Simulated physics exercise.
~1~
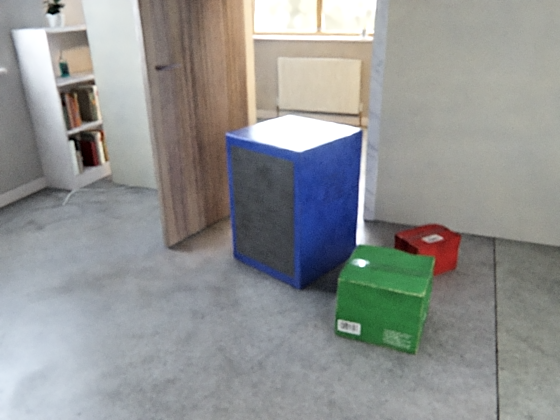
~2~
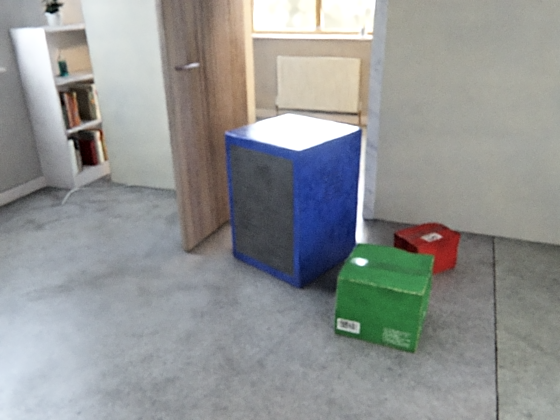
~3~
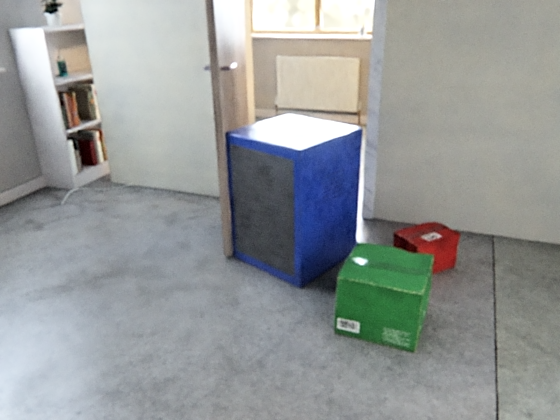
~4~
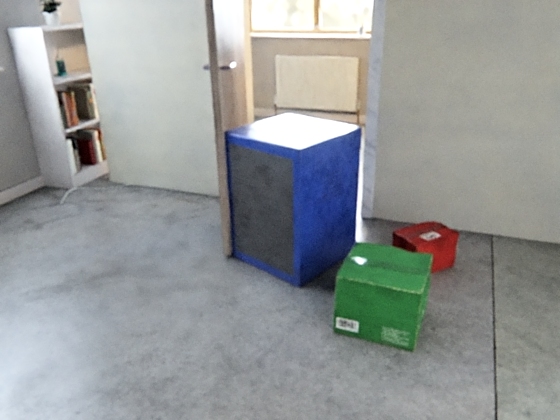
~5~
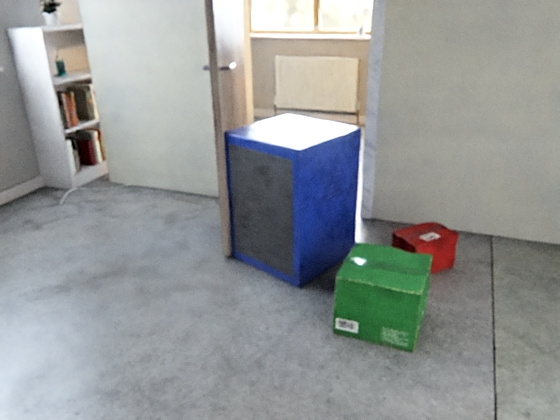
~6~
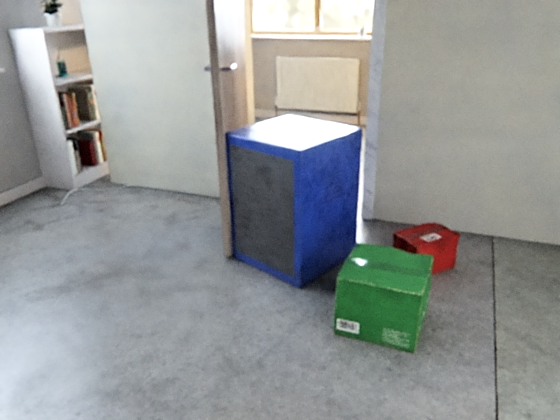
Doorway with a wooden door swinging partway and stopping beside a blue appliance, while red and green boxes stay still.
